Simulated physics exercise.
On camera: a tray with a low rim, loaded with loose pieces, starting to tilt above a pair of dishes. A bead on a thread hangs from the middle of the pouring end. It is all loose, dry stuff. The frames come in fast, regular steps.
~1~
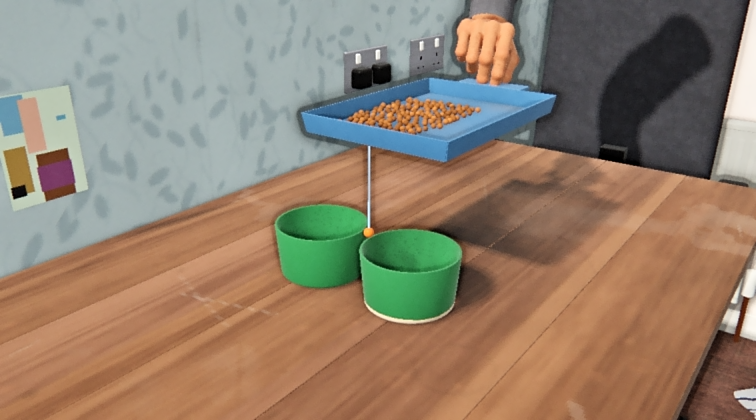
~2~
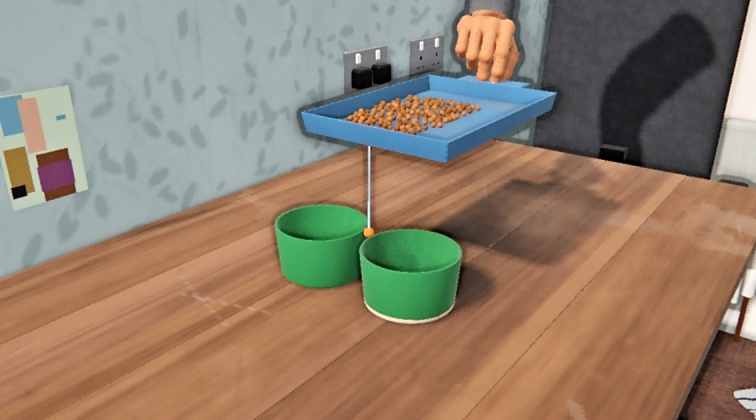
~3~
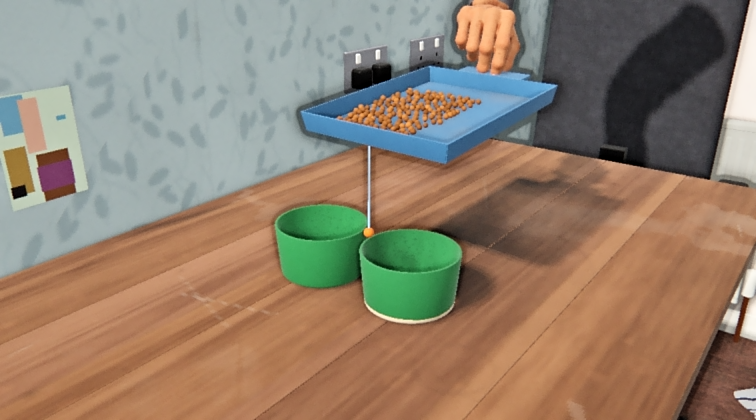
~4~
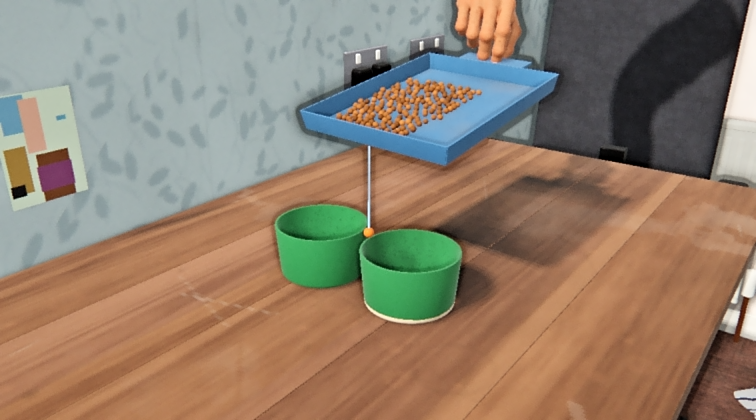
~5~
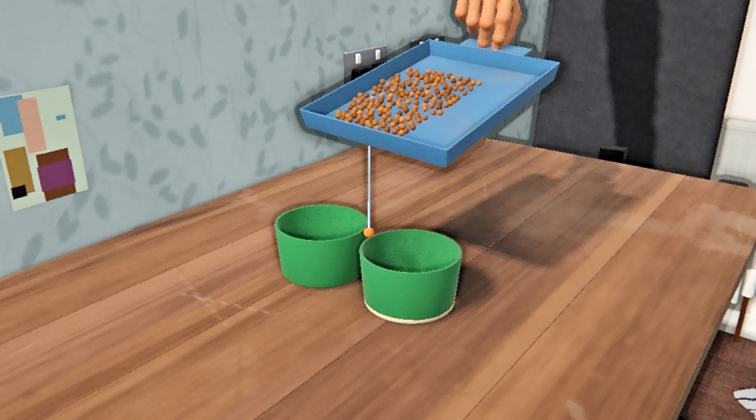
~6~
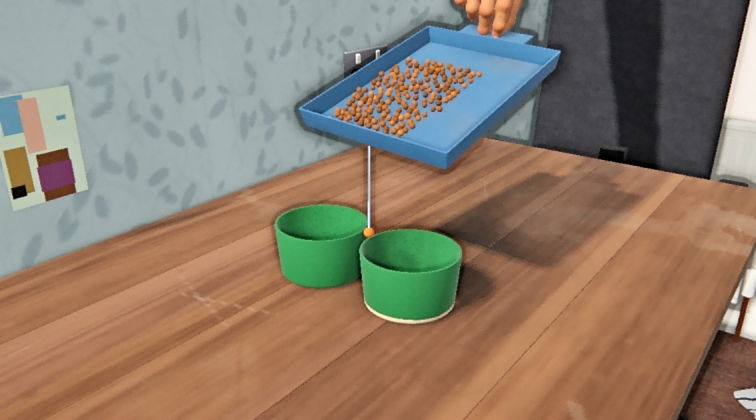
A hand tilts a blue tray of small orange-brown balls above two green dishes.
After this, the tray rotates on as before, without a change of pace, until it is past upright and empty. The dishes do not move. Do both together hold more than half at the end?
They take less than half between them.
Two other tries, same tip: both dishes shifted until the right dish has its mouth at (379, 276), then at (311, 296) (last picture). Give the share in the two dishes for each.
The first gives 70 %, the second 0 %.
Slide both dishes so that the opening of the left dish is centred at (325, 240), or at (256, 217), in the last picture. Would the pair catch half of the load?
First most of it, then less than half.
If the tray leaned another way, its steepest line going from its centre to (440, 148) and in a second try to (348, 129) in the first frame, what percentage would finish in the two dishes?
First some 70, then 90 per cent.
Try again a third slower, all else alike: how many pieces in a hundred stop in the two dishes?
Roughly 20 in a hundred.
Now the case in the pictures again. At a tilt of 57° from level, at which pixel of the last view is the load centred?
At about (393, 129).
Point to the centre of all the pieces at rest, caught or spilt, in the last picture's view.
Close to (400, 342).
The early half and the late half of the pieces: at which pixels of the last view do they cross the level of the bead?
At about (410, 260), then at (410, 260).
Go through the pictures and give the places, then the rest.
In the first frame, corners of the pouring end at (307, 113) and (446, 140), level; middle of the load at (400, 117), cereal balls; left dish at (291, 258); right dish at (381, 290); bead on its thread at (369, 233).
In the second frame, corners of the pouring end at (307, 112) and (446, 141), level; middle of the load at (400, 116).
In the third frame, corners of the pouring end at (306, 111) and (446, 142), tipped barely, lowest at the right corner; middle of the load at (400, 112).
In the fourth frame, corners of the pouring end at (306, 110) and (446, 145), tipped a little, lowest at the right corner; middle of the load at (400, 106).
In the fifth frame, corners of the pouring end at (305, 109) and (445, 148), tipped a little, lowest at the right corner; middle of the load at (400, 100).
In the sixth frame, corners of the pouring end at (304, 108) and (445, 150), tipped clearly, lowest at the right corner; middle of the load at (399, 95); left dish at (291, 258); right dish at (381, 290).
Soon after the last picture, tray tipped steeply; nearly all on the tray; a stray few outside both; a stray few in the air.
A little later, tray tipped right over; nearly all on the tray; a stray few outside both; a small part in the air.
Later still, tray tipped past a quarter turn; about a quarter in the right dish; most outside both.
At rest, tray tipped past a quarter turn; about a quarter in the right dish; none in the left dish; most outside both.
